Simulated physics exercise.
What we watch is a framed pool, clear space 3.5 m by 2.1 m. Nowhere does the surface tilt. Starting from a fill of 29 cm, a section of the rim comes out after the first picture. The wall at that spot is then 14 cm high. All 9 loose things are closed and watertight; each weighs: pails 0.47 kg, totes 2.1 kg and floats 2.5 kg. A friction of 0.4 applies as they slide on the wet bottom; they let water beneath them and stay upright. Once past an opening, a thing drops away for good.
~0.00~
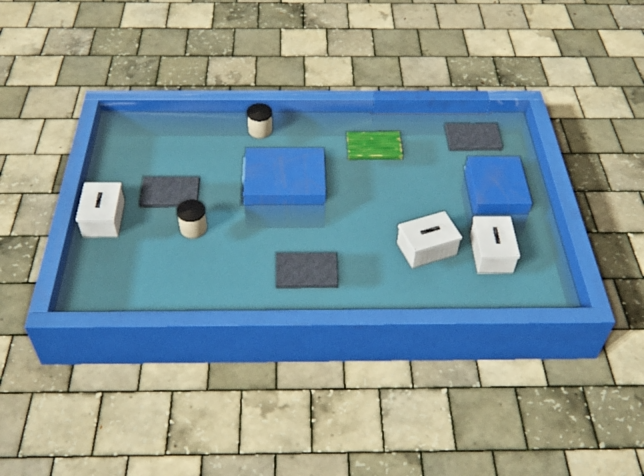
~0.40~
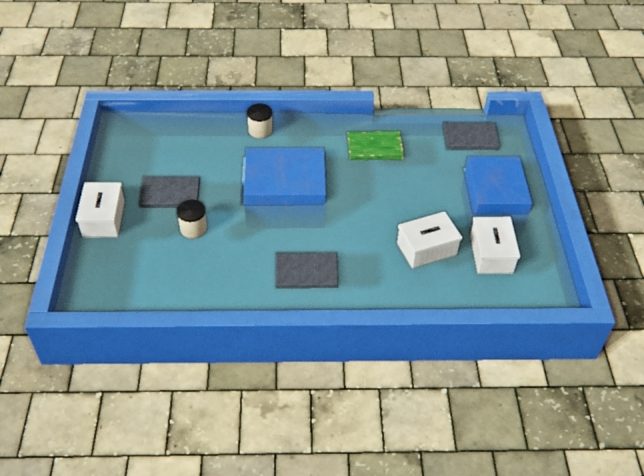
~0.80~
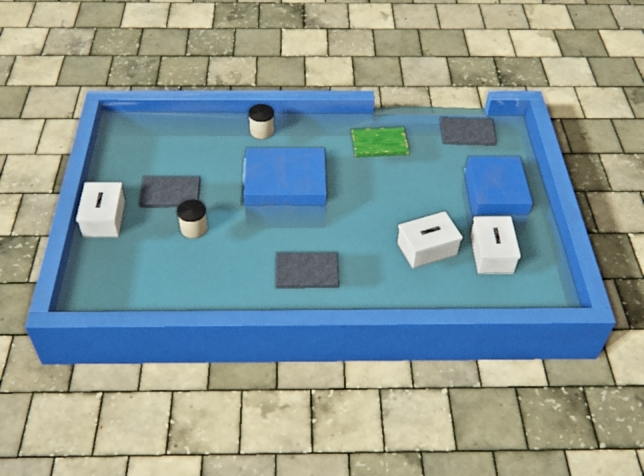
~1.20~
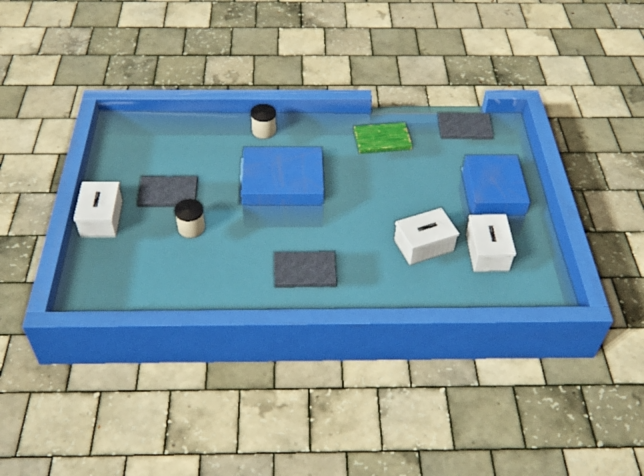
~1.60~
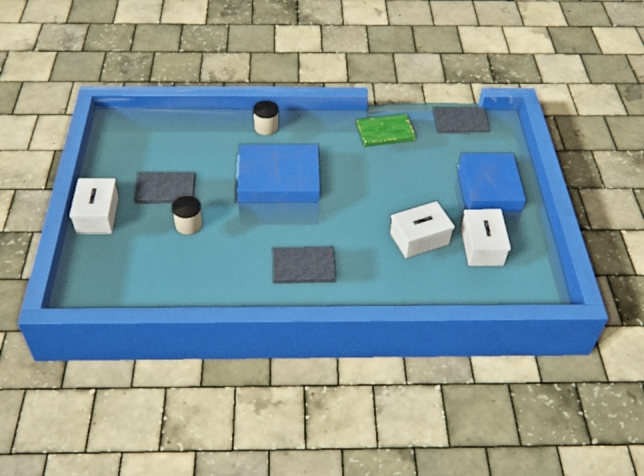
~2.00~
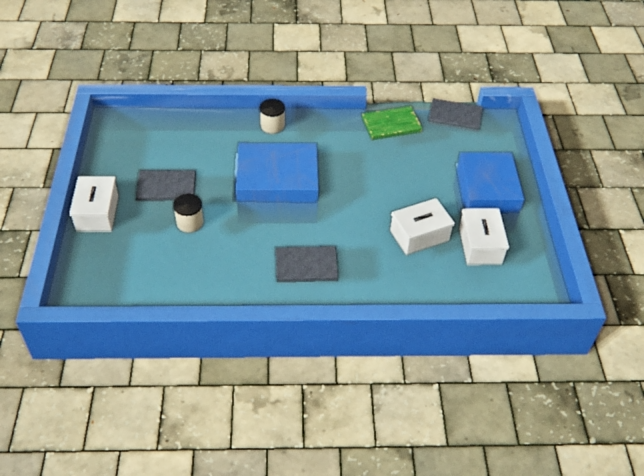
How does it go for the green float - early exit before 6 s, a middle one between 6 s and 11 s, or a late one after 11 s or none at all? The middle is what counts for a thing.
Call it early.
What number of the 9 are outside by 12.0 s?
3 in total.
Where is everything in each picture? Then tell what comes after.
The green float at (374, 144), afloat; about 1970 L in view; 0 of 9 have shifted, in the first picture.
The green float at (375, 144), afloat; 29 cm deep round most things; 0 of 9 have shifted, in the second picture.
The green float at (380, 140), afloat, 7 cm from its start; 29 cm deep round most things; 2 of 9 have shifted, in the third picture.
The green float at (383, 136), afloat, 14 cm from its start; 28 cm deep round most things; 2 of 9 have shifted, in the fourth picture.
The green float at (386, 128), afloat, 22 cm from its start; 28 cm deep round most things; 5 of 9 have shifted, in the fifth picture.
The green float at (392, 121), afloat, 32 cm from its start; 27 cm deep round most things; 6 of 9 have shifted, in the sixth picture.
After 3.2 s the green float has gone out (at 3.0 s); 2 of 9 are out; 7 afloat.
After 7.2 s the green float has gone out (at 3.0 s); 2 of 9 are out; 7 afloat.
After 12.0 s the green float has gone out (at 3.0 s); 3 of 9 are out; 6 afloat.
After 16.0 s the green float has gone out (at 3.0 s); 3 of 9 are out; 6 afloat.
